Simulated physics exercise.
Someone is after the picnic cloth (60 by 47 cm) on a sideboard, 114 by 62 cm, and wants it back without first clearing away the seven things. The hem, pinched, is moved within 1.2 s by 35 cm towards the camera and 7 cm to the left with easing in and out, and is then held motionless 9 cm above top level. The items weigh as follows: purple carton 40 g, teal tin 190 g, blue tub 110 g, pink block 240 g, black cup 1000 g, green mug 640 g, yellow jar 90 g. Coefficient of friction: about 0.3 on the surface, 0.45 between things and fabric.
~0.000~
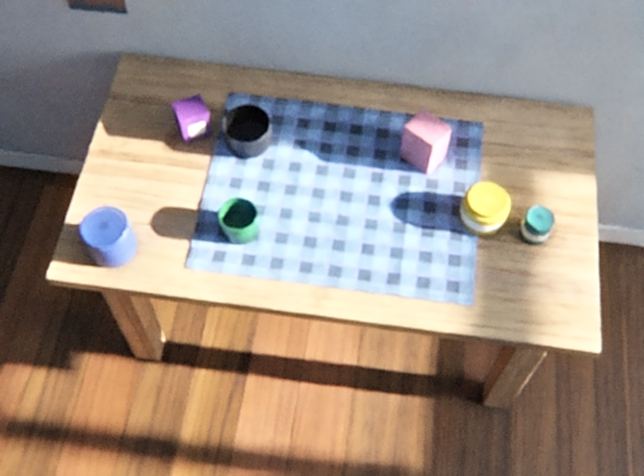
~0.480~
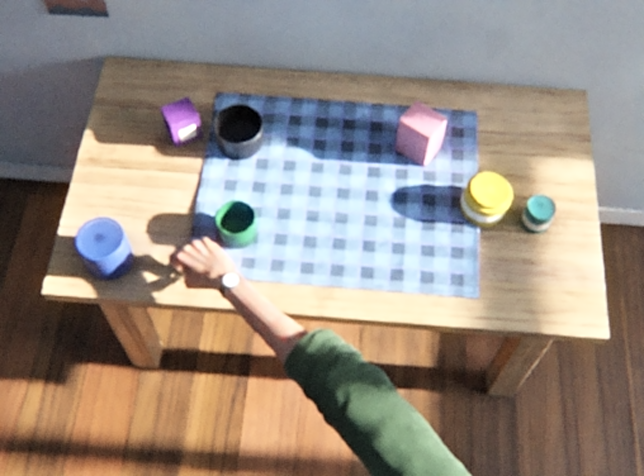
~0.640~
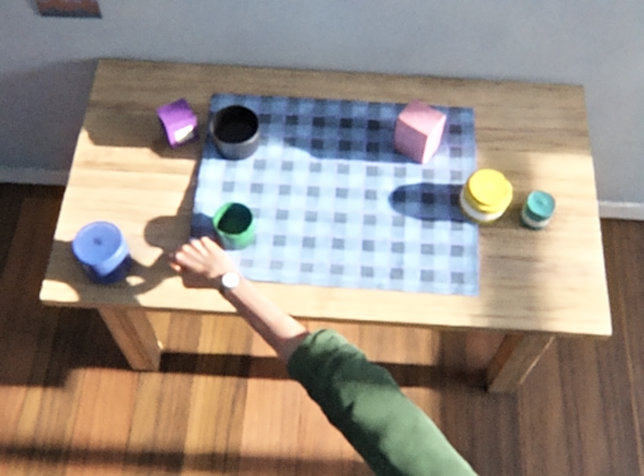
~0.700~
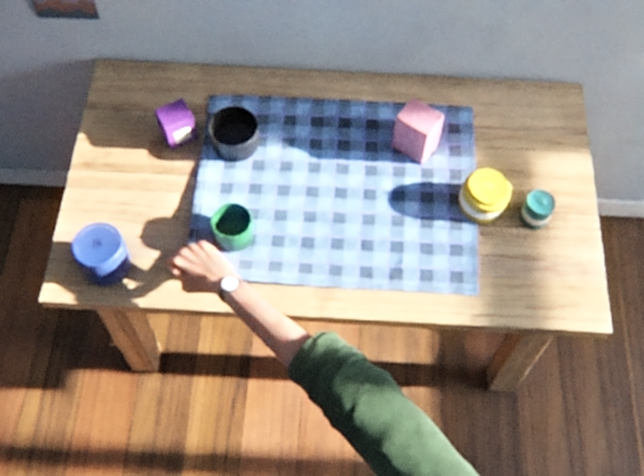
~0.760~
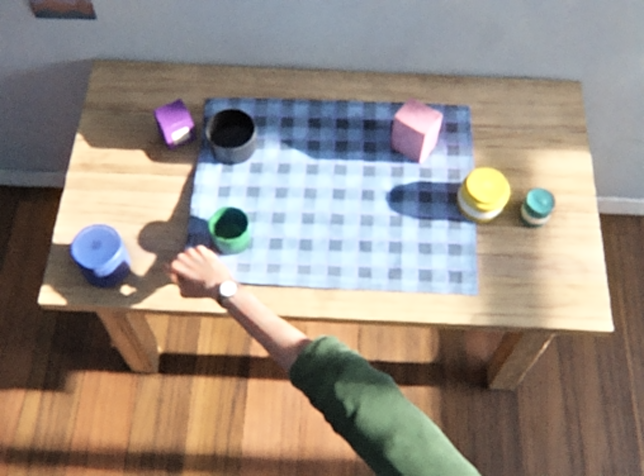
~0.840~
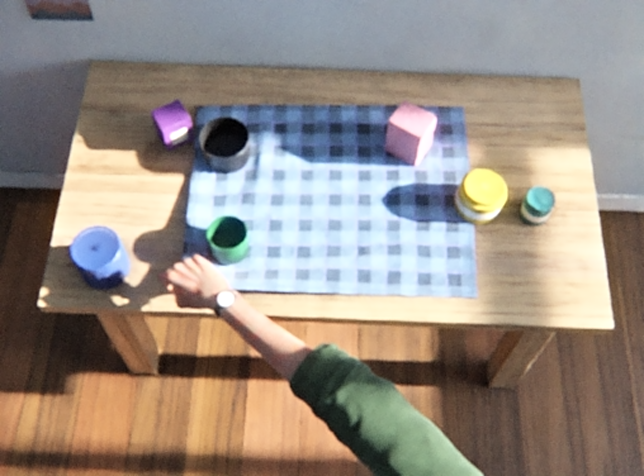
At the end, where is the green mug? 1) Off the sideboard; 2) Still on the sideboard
1.
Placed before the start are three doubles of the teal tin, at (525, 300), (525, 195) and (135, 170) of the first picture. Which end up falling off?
Taking them one by one: Is left on top, then is left on top, then is left on top.
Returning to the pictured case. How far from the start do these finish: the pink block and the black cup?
Pink block: Over the edge; black cup: Off the top.
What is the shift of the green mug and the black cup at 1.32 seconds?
For the green mug, 25 centimetres, and for the black cup, 25 centimetres.
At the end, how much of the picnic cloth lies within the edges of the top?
I'd say close to 0 per cent of it.
By 1.1 s, 90 % of the picnic cloth is still over the top; green mug 13 cm off its start, black cup 13 cm off its start, pink block 10 cm off its start.
By 1.3 s, 70 % of the picnic cloth is still over the top; green mug 23 cm off its start, black cup 24 cm off its start, pink block 21 cm off its start.
By 1.6 s, 45 % of the picnic cloth is still over the top; green mug over the edge, pink block 39 cm off its start at (300, 245), black cup 36 cm off its start at (163, 270).
By 1.8 s, 25 % of the picnic cloth is still over the top; green mug over the edge, pink block 54 cm off its start, black cup 47 cm off its start.
By 3.4 s, 0 % of the picnic cloth is still over the top; green mug over the edge, black cup over the edge, pink block over the edge, yellow jar 27 cm off its start at (404, 271).
